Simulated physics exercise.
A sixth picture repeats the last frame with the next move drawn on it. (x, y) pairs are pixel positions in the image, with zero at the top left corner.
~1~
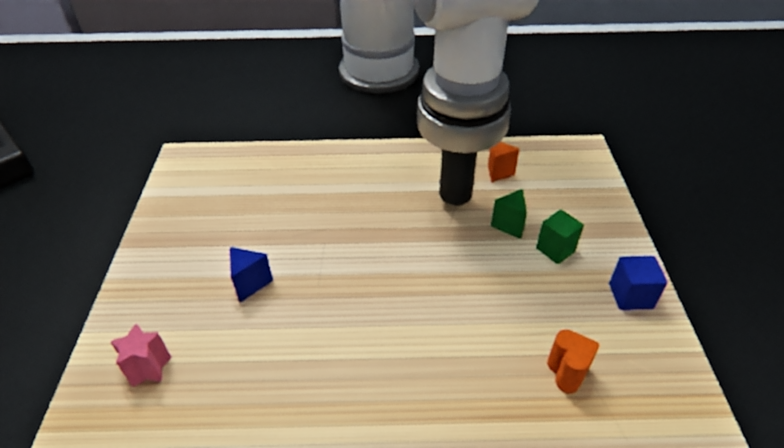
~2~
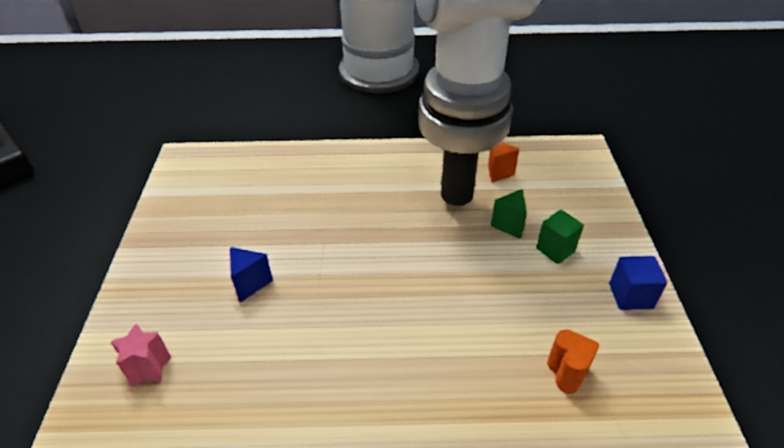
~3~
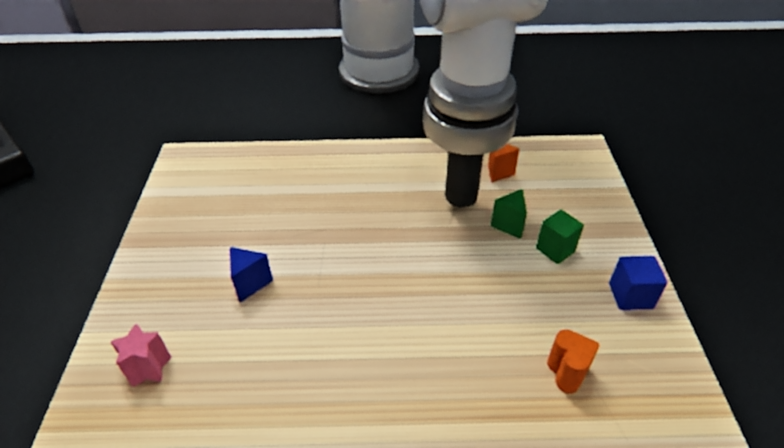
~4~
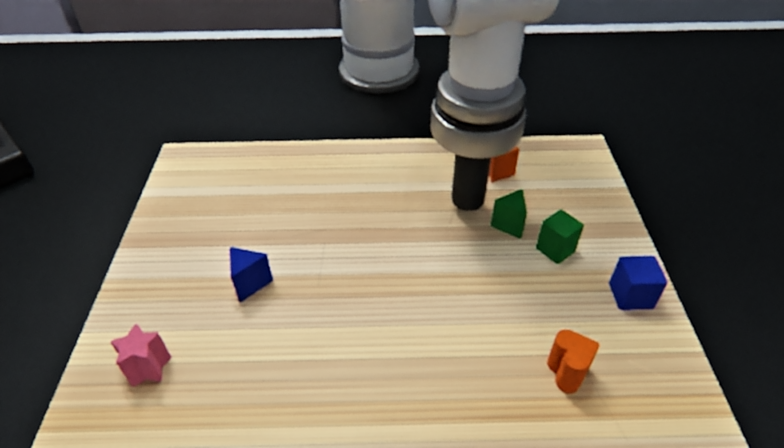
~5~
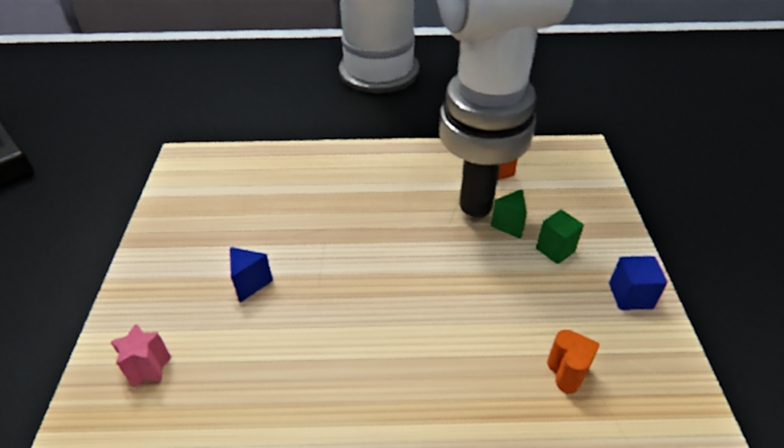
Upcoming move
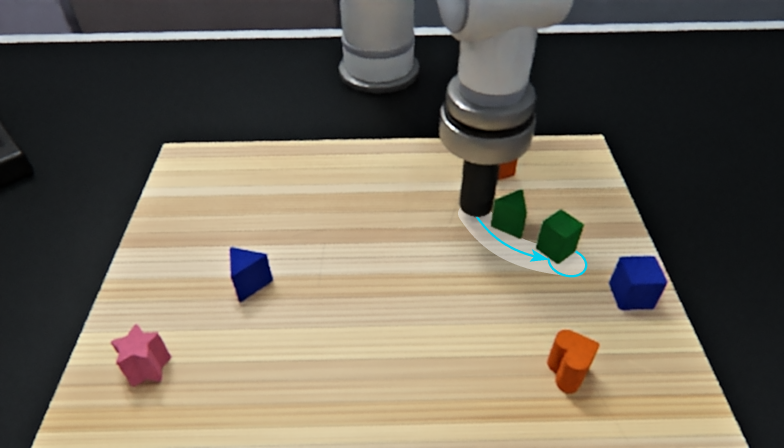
A robot arm with a black stick moved slightly right and a little nearer over a wooden board, ending close beside a green three-sided block, while the scattered colored blocks all stayed still.
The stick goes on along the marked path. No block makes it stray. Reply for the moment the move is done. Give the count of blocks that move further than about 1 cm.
When the path ends, I think you'll find two blocks out of place by more than 1 cm.
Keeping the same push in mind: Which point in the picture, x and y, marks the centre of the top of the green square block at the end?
Its top middle is near (601, 222).
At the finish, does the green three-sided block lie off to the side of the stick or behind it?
I believe so.
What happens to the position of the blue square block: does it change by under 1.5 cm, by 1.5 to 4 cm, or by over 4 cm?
Travel: Within 1.5 cm.
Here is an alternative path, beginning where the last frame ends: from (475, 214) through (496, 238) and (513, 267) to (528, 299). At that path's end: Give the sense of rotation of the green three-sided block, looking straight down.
Seen from above, its turn is counter-clockwise.
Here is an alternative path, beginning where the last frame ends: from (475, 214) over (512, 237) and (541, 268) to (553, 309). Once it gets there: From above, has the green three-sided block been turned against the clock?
Yes, that is how it ends up.
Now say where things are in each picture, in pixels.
Tip of the stick at (455, 195), middles of tops, green three-sided block at (515, 200), green square block at (564, 223), blue square block at (644, 269), in the first frame.
Stick at (457, 196), nothing pushed, in the second frame.
Stick at (461, 197), nothing pushed, in the third frame.
Stick at (468, 200), nothing pushed, in the fourth frame.
Stick at (476, 206), green three-sided block at (515, 200), green square block at (564, 223), blue square block at (644, 269), in the fifth frame.
The line goes from (475, 214) via (495, 237) and (528, 255), ending at (567, 262).
What follows on the original path. One third of the way, stick at (497, 229); green three-sided block at (529, 207), turned 75° anticlockwise.
Two thirds of the way, stick at (531, 247); green three-sided block at (544, 208), turned 100° anticlockwise; green square block at (574, 223).
At the end, stick at (570, 254); green three-sided block at (546, 207), turned 115° anticlockwise; green square block at (601, 222); blue square block unmoved.
